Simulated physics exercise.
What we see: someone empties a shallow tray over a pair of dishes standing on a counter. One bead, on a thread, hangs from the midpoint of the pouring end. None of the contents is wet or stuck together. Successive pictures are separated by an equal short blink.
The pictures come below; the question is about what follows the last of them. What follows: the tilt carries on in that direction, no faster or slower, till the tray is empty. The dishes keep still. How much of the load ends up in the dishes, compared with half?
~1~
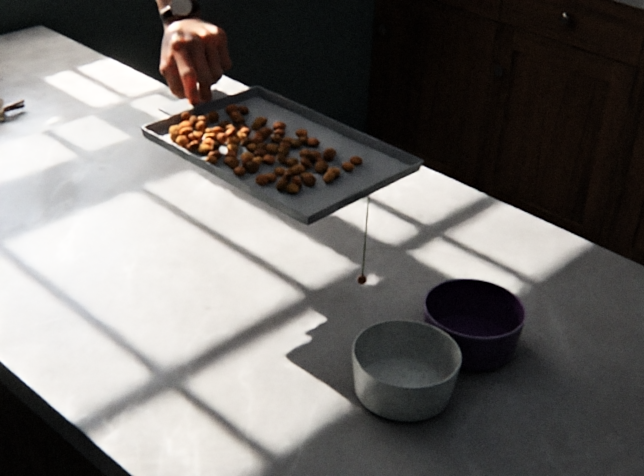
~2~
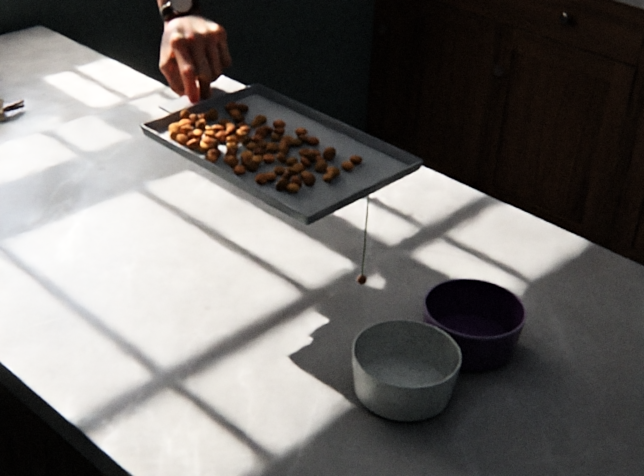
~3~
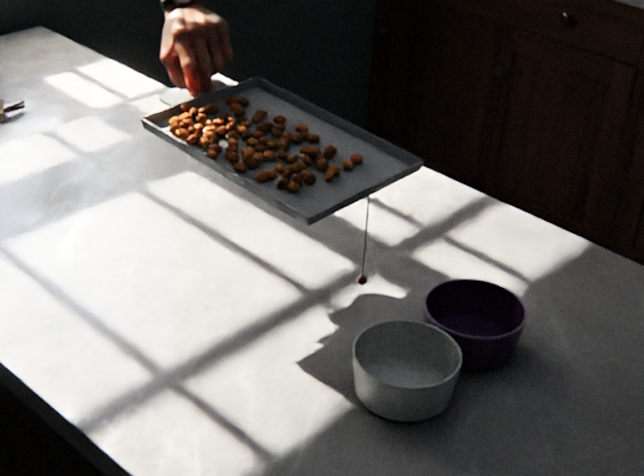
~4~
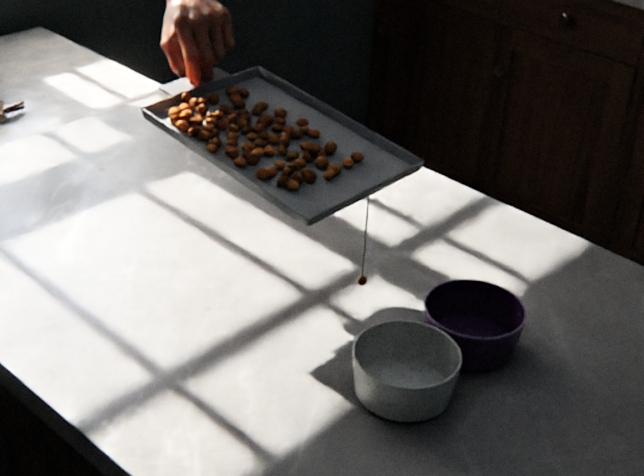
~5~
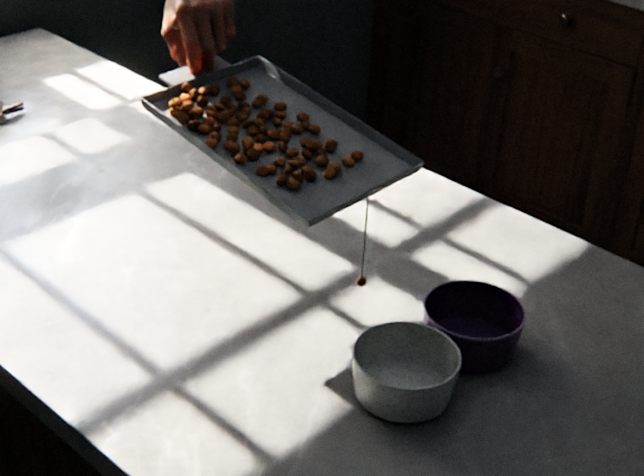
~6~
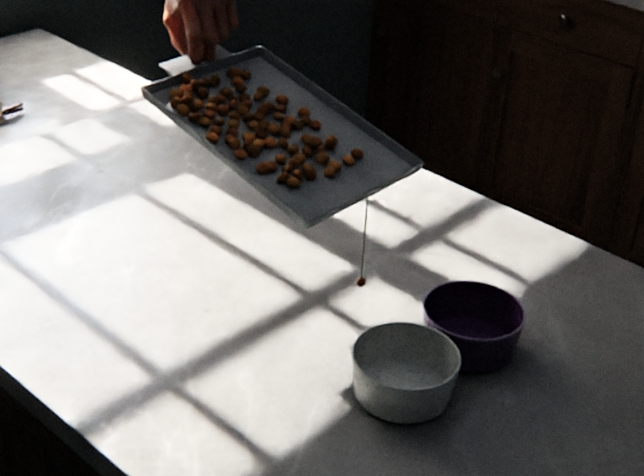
More of the load is lost than caught.
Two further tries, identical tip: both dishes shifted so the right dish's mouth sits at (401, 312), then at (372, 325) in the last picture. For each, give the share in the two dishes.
Close to 90 in a hundred, then close to 70 in a hundred.
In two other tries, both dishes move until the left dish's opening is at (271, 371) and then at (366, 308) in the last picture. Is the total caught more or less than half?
Try 1: In excess of half; try 2: In excess of half.
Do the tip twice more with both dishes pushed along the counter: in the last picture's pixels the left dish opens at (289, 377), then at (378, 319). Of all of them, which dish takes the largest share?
Placement one: The right-positioned dish. Placement two: The left-positioned dish.
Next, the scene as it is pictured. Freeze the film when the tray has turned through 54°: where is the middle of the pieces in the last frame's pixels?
The centre of the load shows up near (340, 186) in the last view.
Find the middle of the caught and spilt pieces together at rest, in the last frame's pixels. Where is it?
I'd say the middle ends up at about (354, 348).
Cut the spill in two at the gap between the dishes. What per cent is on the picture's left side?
I reckon around 100 per cent.
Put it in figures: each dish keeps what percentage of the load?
Left about 10, right about 0 in a hundred.
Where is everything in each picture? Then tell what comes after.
Corners of the pouring end at (308, 214) and (420, 160), level; middle of the load at (252, 148), bits of cat kibble; left dish at (447, 394); right dish at (514, 345); bead on its thread at (362, 280), in the first frame.
Corners of the pouring end at (308, 214) and (420, 160), level; middle of the load at (252, 146), in the second frame.
Corners of the pouring end at (308, 215) and (421, 160), tipped barely, level across its low end; middle of the load at (252, 143), in the third frame.
Corners of the pouring end at (308, 216) and (421, 161), tipped a little, level across its low end; middle of the load at (253, 137), in the fourth frame.
Corners of the pouring end at (308, 218) and (421, 161), tipped a little, level across its low end; middle of the load at (253, 131), in the fifth frame.
Corners of the pouring end at (308, 220) and (421, 162), tipped a little, level across its low end; middle of the load at (253, 125); left dish at (447, 396); right dish at (513, 347), in the sixth frame.
Soon after the last picture, tray tipped steeply; most on the tray; a small part in the air.
A little later, tray tipped right over; about a third on the tray; a small part in the left dish; about half outside both; a small part in the air.
Later still, tray tipped past a quarter turn; a small part in the left dish; a stray few in the right dish; most outside both; a stray few in the air.
At rest, tray tipped past a quarter turn; a small part in the left dish; a stray few in the right dish; most outside both; a stray few in the air.
